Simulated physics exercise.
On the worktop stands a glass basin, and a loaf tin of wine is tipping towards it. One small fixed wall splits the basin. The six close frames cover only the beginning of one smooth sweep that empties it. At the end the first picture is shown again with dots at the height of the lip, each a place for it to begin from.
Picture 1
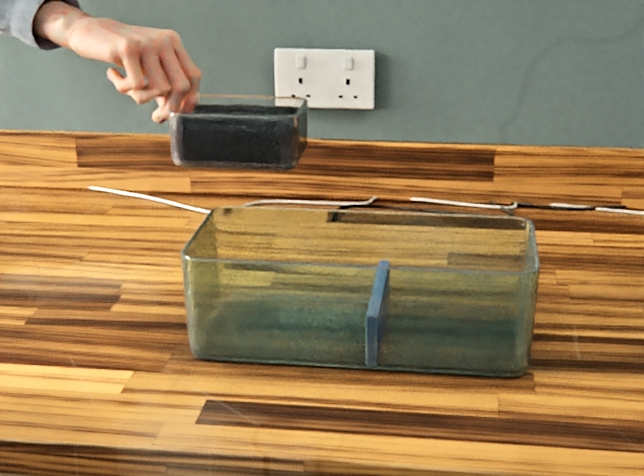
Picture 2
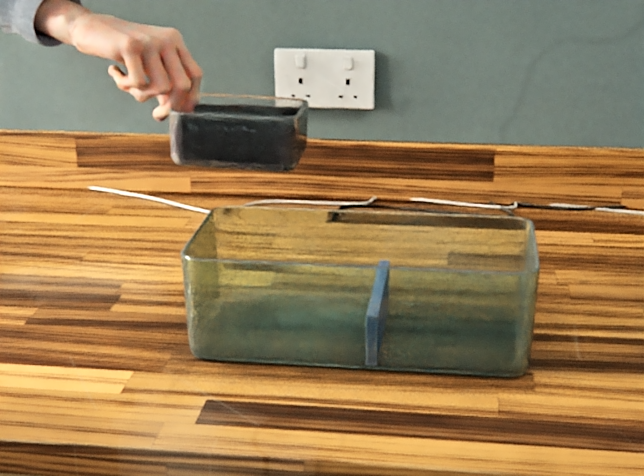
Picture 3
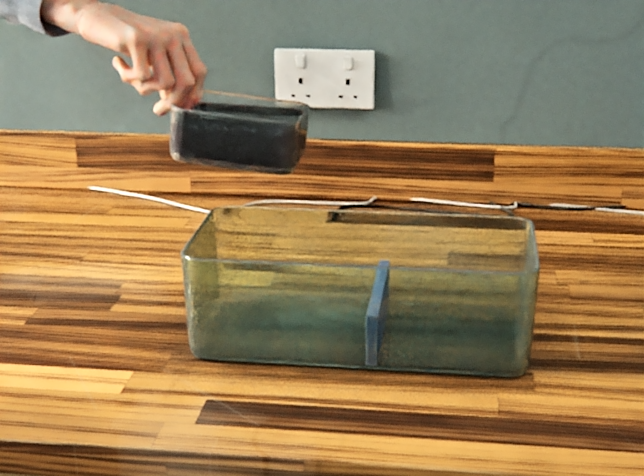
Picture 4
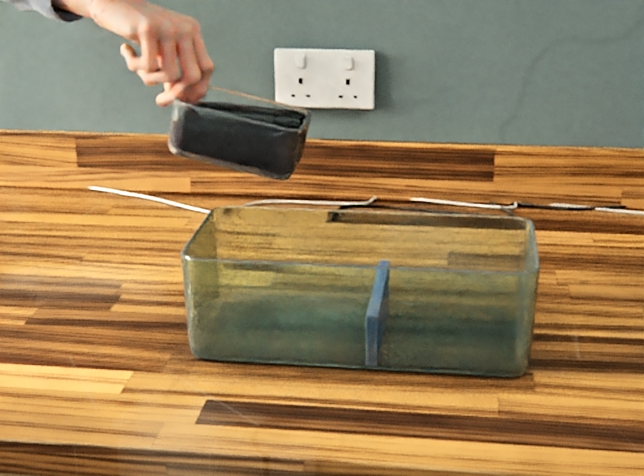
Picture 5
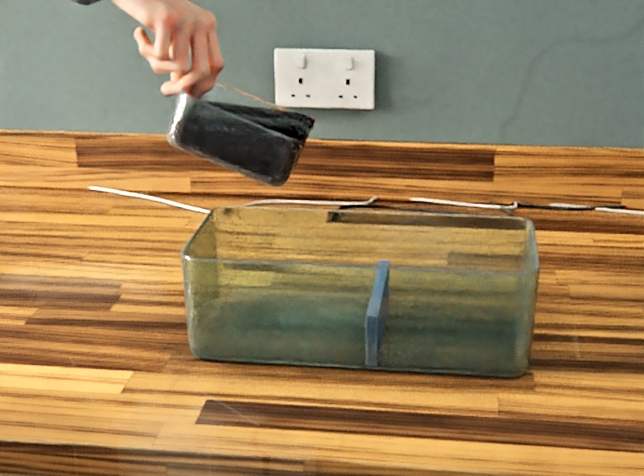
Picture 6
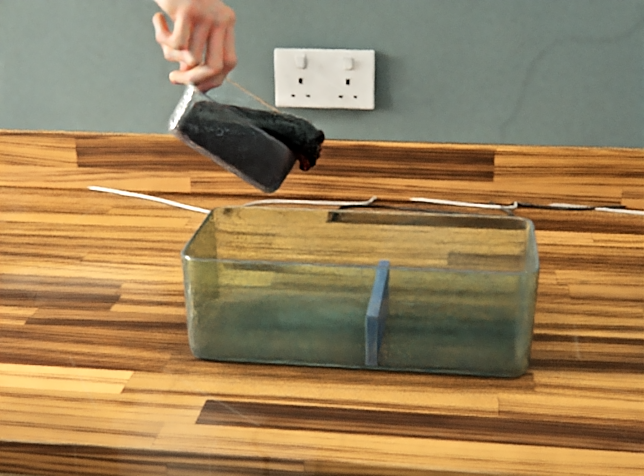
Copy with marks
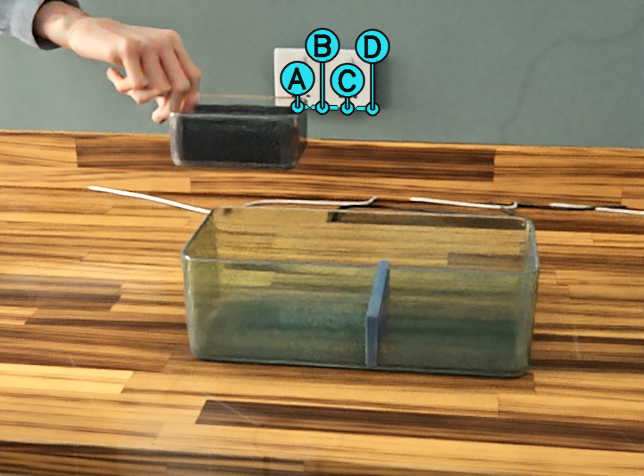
At first, a hand holds a small clear container of dark liquid level above a larger glass basin with a blue divider on a wooden worktop. The hand then rises slightly and moves right, tilting the container rightward more and more, until the dark liquid bulges out over its lip.
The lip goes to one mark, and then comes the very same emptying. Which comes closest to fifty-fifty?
It is B.
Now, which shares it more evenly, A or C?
The answer is C.
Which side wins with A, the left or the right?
More ends on the left.
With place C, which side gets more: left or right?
The right one.
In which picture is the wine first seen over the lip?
In picture 5.
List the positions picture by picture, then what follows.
In the first frame, upright, lip at (300, 107); basin from (191, 354) to (529, 373); top of the wall at (379, 286); nothing has left yet.
In the second frame, upright, lip at (300, 108); nothing has left yet.
In the third frame, tipped about 6°, lip at (302, 113); nothing has left yet.
In the fourth frame, tipped about 12°, lip at (304, 120); nothing has left yet.
In the fifth frame, tipped about 21°, lip at (305, 130); wine is over the lip, down to (309, 131).
In the sixth frame, tipped about 32°, lip at (305, 142); wine is over the lip, down to (314, 160).
In cyan, A at (297, 106); B at (322, 107); C at (347, 108); D at (372, 108).
With A, about 94 % ends left of the wall and 5 % right of it.
With B, about 50 % ends left of the wall and 49 % right of it.
With C, about 25 % ends left of the wall and 74 % right of it.
With D, about 15 % ends left of the wall and 84 % right of it.
